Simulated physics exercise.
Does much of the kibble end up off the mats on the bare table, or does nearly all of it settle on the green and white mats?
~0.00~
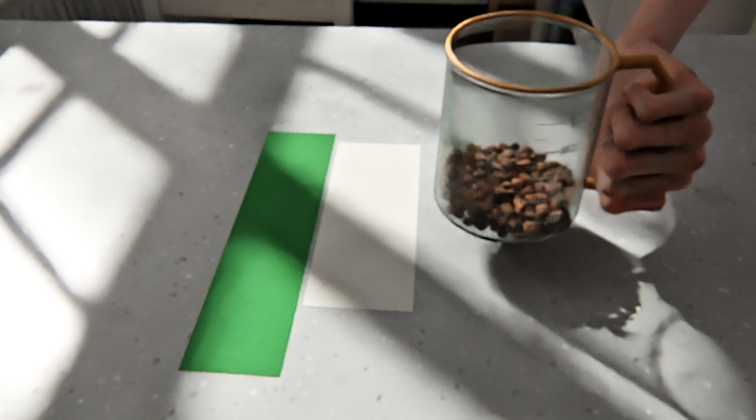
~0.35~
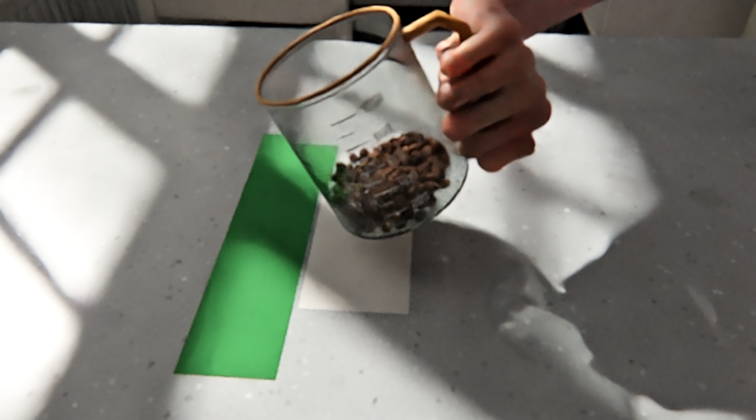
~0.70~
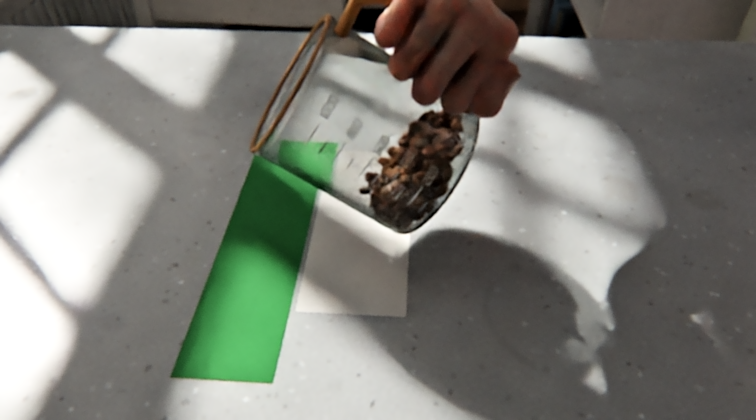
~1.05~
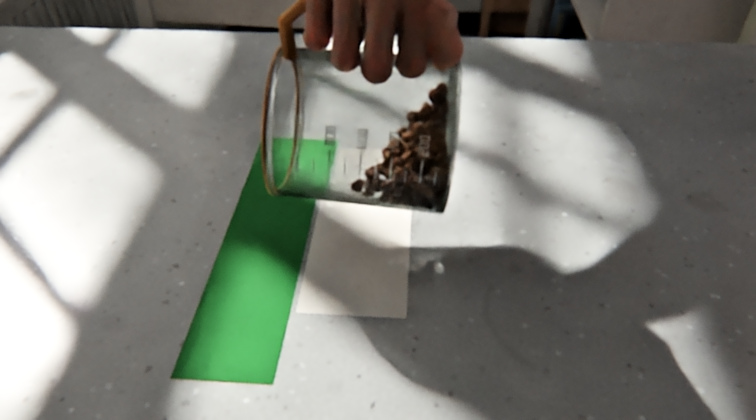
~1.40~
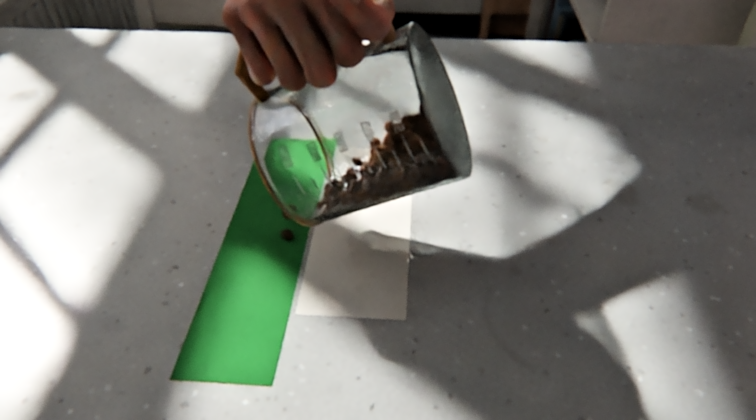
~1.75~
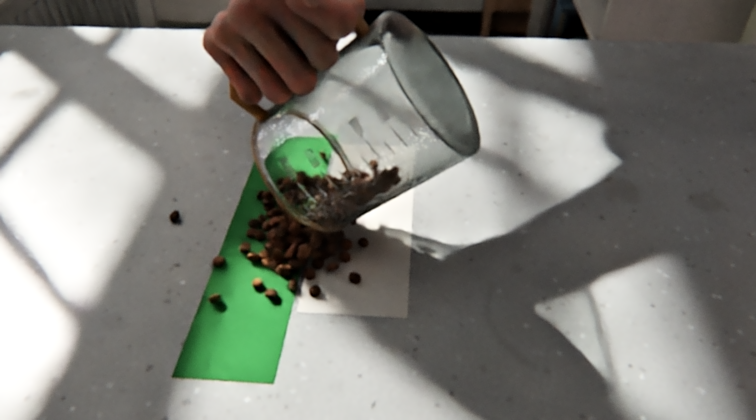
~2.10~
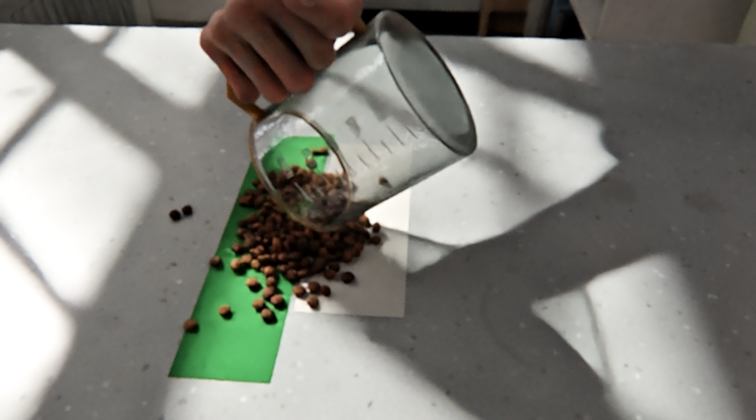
Nearly all of it settles on the mats, with a good share on both the green one and the white one. Only a couple of stray pieces lie on the bare table.
